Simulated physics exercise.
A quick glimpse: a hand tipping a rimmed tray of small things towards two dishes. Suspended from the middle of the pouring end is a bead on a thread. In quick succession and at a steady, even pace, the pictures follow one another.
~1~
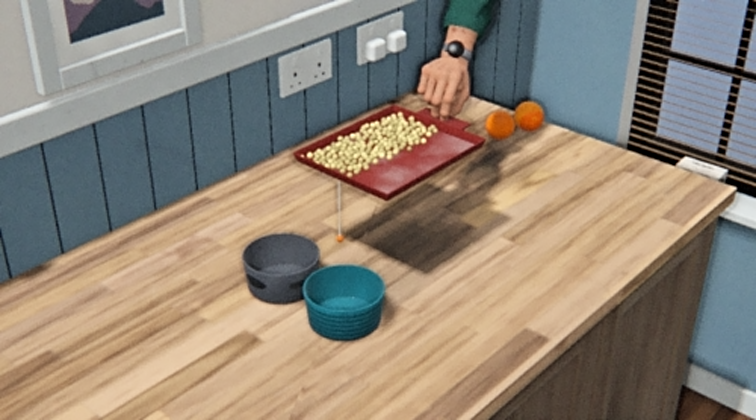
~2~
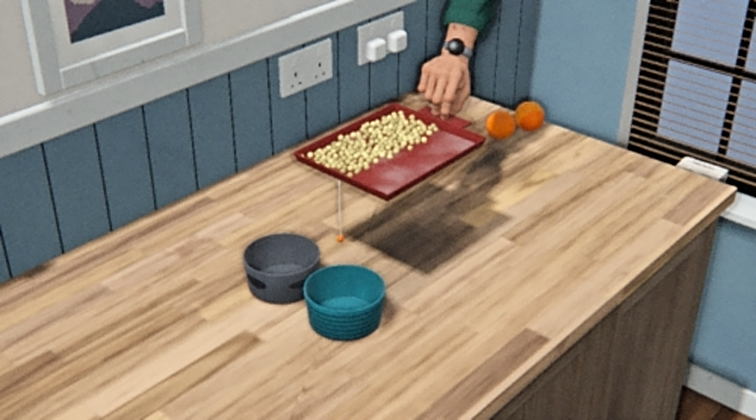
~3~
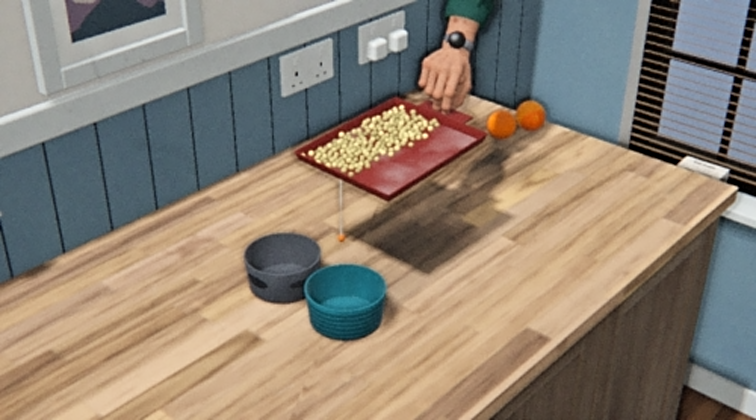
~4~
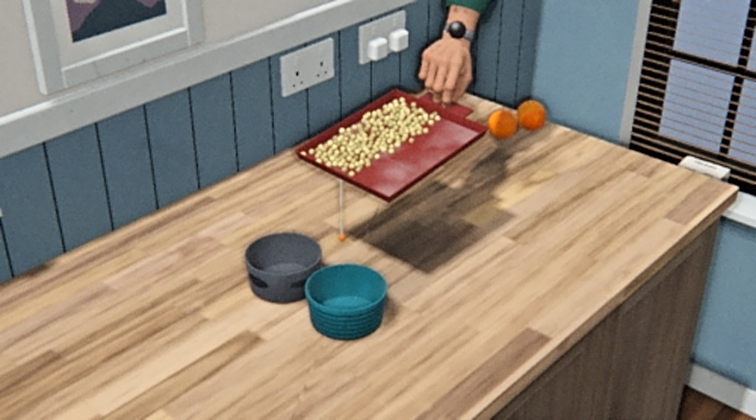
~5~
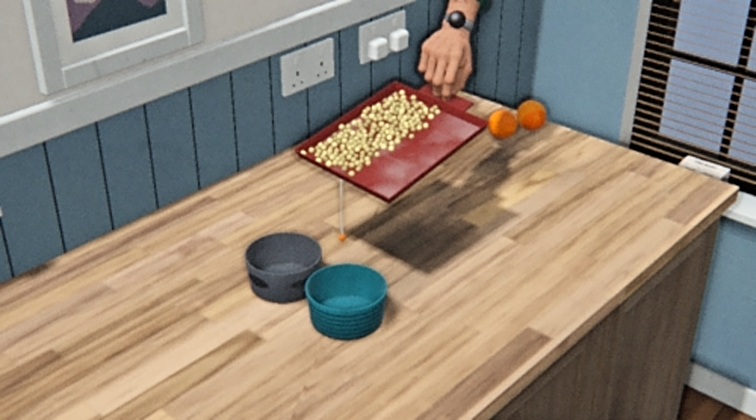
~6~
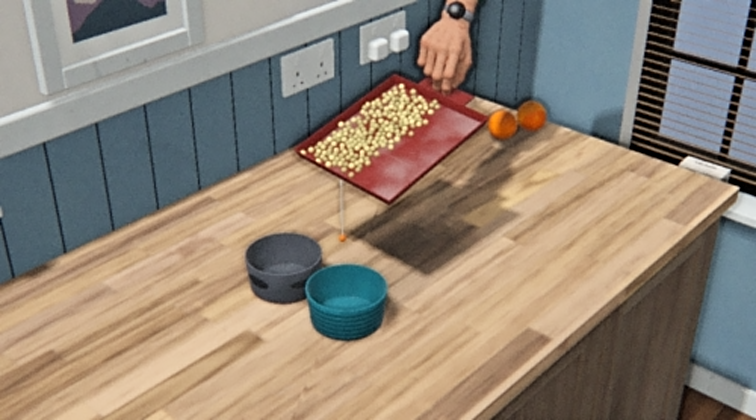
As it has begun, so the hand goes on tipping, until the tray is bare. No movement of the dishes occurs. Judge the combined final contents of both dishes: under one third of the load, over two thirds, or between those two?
Misses a third to two thirds.
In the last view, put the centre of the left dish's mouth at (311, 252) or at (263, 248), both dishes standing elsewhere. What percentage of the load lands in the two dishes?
First placement: 90 per cent; second placement: 30 per cent.
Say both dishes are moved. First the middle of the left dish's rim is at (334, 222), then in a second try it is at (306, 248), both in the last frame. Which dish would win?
First spot: The dish on the right-hand side; second spot: The dish on the right-hand side.
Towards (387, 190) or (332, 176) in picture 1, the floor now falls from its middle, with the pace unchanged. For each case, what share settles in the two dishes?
Roughly 20 % in the first case and 80 % in the second.
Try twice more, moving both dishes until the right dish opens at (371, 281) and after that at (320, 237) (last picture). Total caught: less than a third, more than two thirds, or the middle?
First place: More than two thirds. Second place: Under a third.
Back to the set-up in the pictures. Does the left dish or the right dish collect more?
That's the right side.
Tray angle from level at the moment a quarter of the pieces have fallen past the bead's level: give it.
Approx. 85° from level.
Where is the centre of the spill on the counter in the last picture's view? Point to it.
Middle in the last view: Roughly (406, 306).
Shortly afterwards, tray tipped steeply; all but a few on the tray; only a few in the right dish; only a few outside both; only a few in the air.
Next, tray tipped right over; a little on the tray; near half in the right dish; only a few in the left dish; near a quarter outside both; near a quarter in the air.
Some moments later, tray tipped past a quarter turn; near half in the right dish; only a few in the left dish; near half outside both.
In the end, tray tipped past a quarter turn; near half in the right dish; only a few in the left dish; near half outside both.
